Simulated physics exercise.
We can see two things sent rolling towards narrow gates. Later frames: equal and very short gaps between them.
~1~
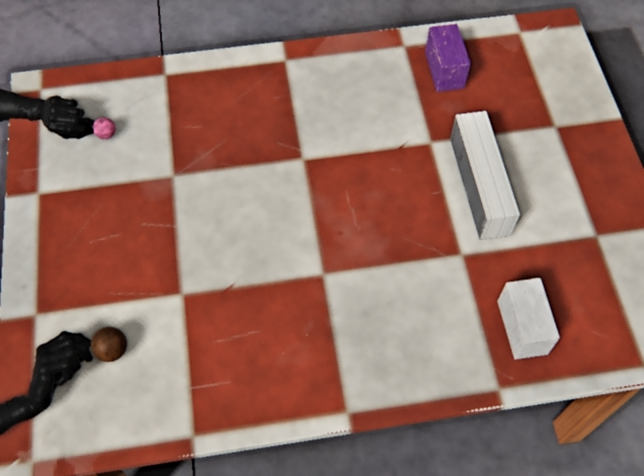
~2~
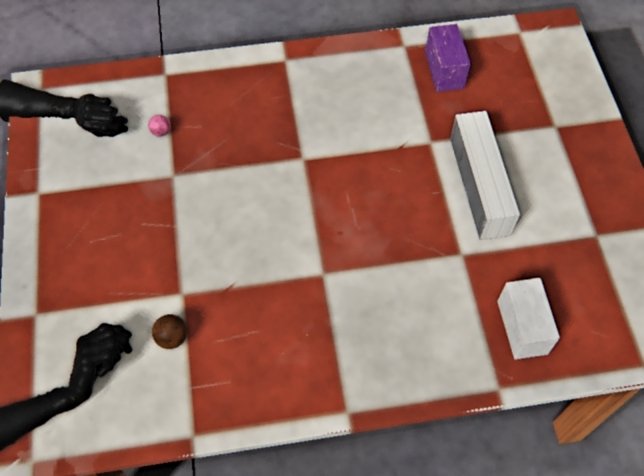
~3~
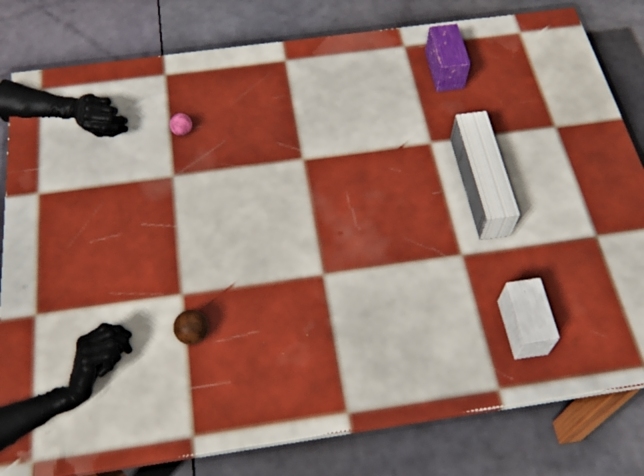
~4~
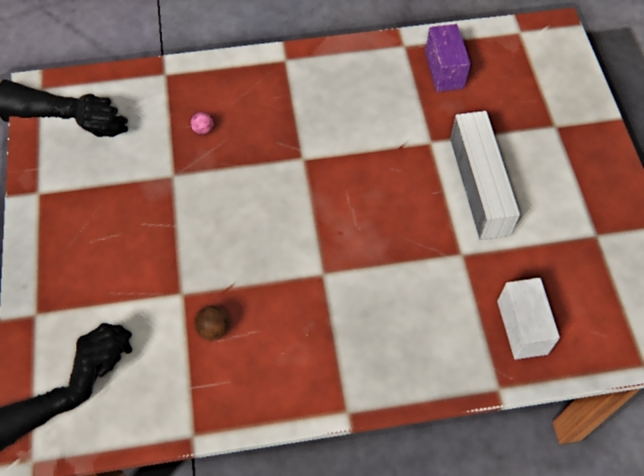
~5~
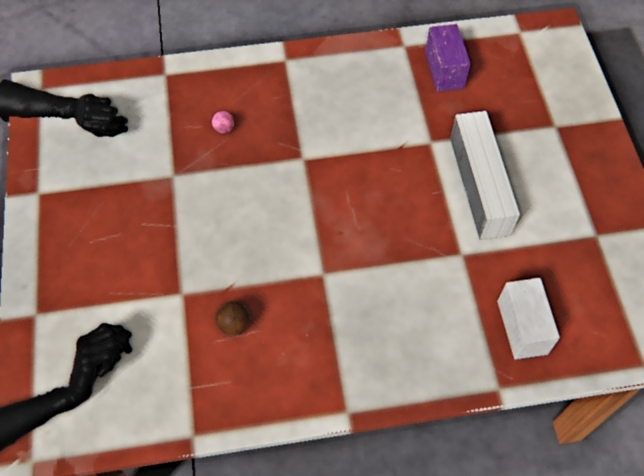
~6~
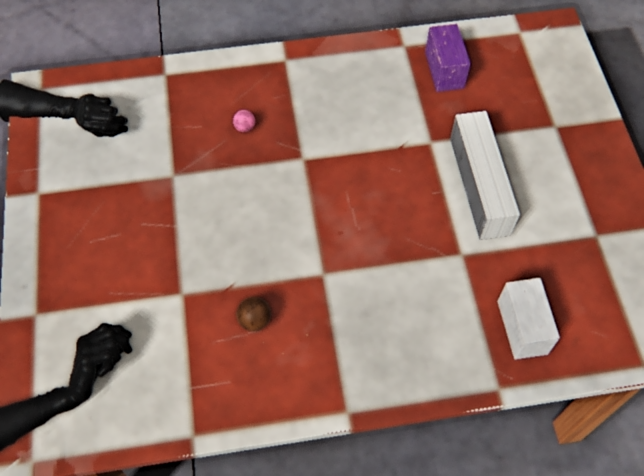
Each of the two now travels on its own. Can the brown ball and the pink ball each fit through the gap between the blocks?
Brown ball: Yes; pink ball: Yes.
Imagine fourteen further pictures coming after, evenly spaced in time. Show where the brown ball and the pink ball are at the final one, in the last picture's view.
By then the brown ball sits at pixel (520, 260) while the pink ball sits at pixel (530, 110).
Then, 0.64 s later than the last frame, brown ball heading on near (561, 249); pink ball heading on near (565, 104).
When it is over, the brown ball gets between the blocks; the pink ball gets between the blocks.
